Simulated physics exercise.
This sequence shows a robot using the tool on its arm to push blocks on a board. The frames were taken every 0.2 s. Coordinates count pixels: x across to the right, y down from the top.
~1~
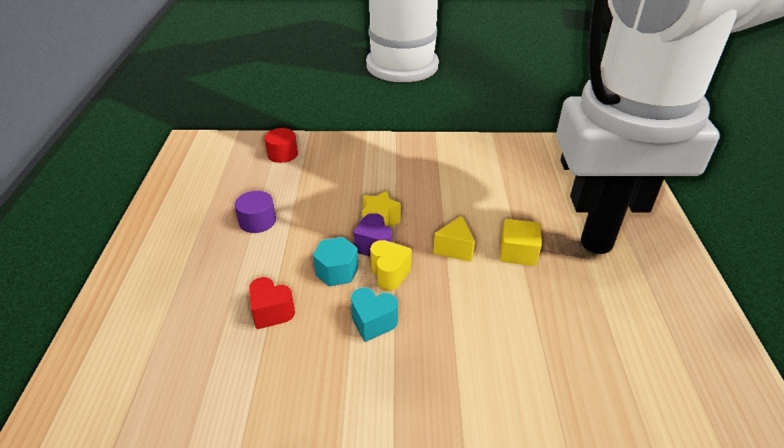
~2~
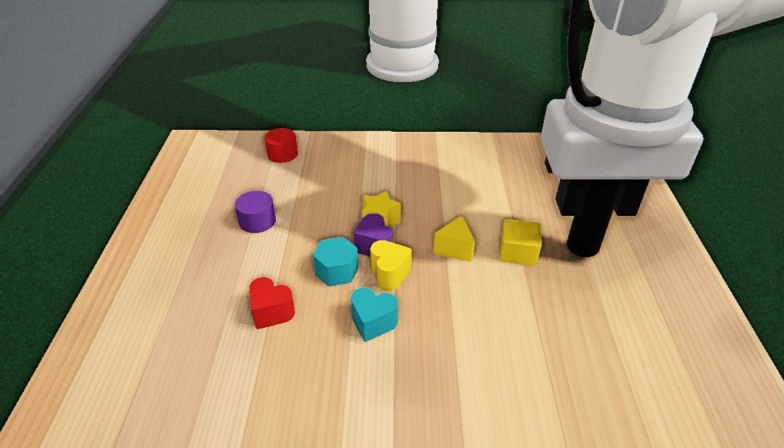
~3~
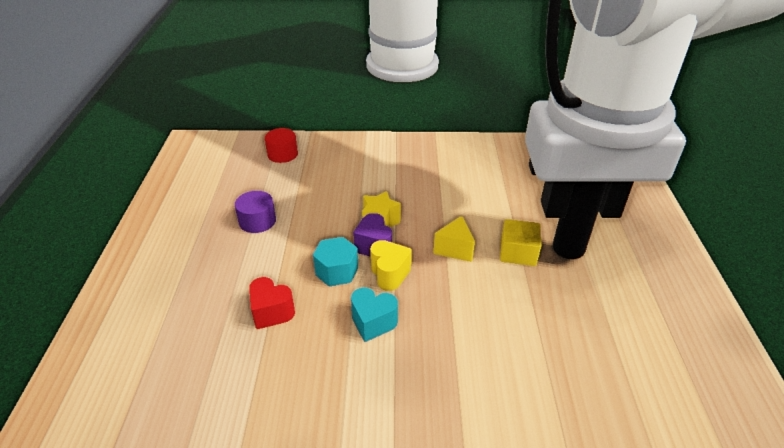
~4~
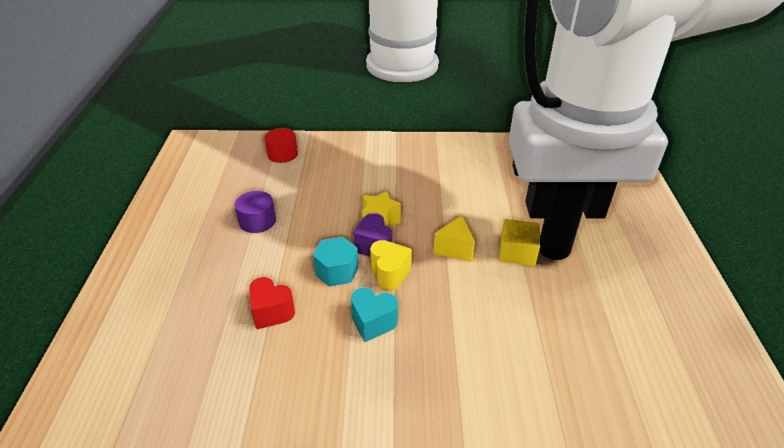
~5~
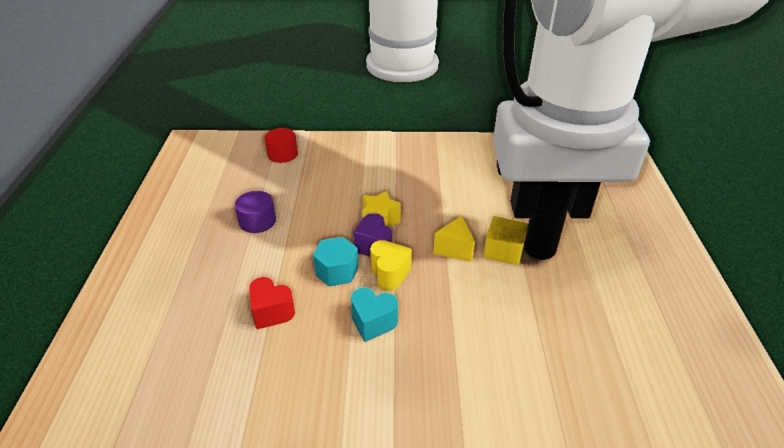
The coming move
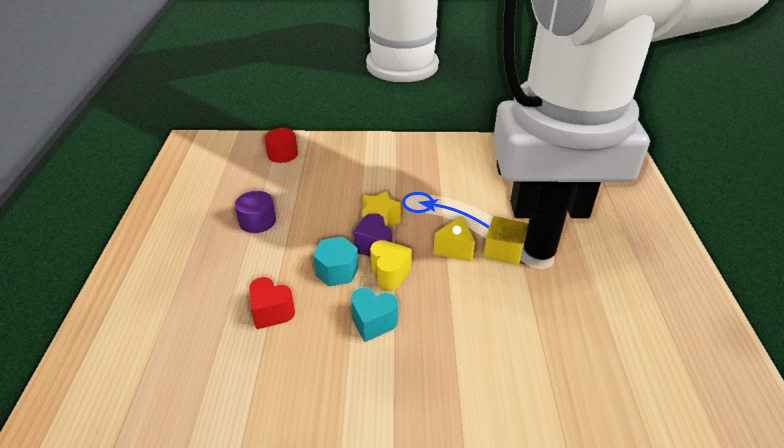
Robot arm moving left across a wooden board, its black tool nudging a yellow square block slightly toward a yellow triangular block.
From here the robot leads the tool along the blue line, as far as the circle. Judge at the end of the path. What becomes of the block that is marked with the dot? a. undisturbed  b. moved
The answer is b.
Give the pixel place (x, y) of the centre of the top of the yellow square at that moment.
The yellow square ends near (458, 216).
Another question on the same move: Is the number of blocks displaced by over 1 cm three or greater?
Final answer: No.
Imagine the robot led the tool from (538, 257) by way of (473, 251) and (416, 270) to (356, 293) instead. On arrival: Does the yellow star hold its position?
In short: No.
Drawn move, from (538, 257) through (498, 233) and (461, 212) to (418, 202); the dot is on the yellow triangular block.
On the path given first. One third of the way, tool (500, 226); yellow triangular block (446, 231), turned 15° anticlockwise; yellow square (468, 218), turned 45° anticlockwise.
Two thirds of the way, tool (461, 205); yellow triangular block (442, 233), turned 30° anticlockwise; yellow square (458, 216), turned 65° anticlockwise.
At the end, tool (418, 195); yellow star still; yellow triangular block (442, 233), turned 30° anticlockwise; yellow square (458, 216), turned 65° anticlockwise.
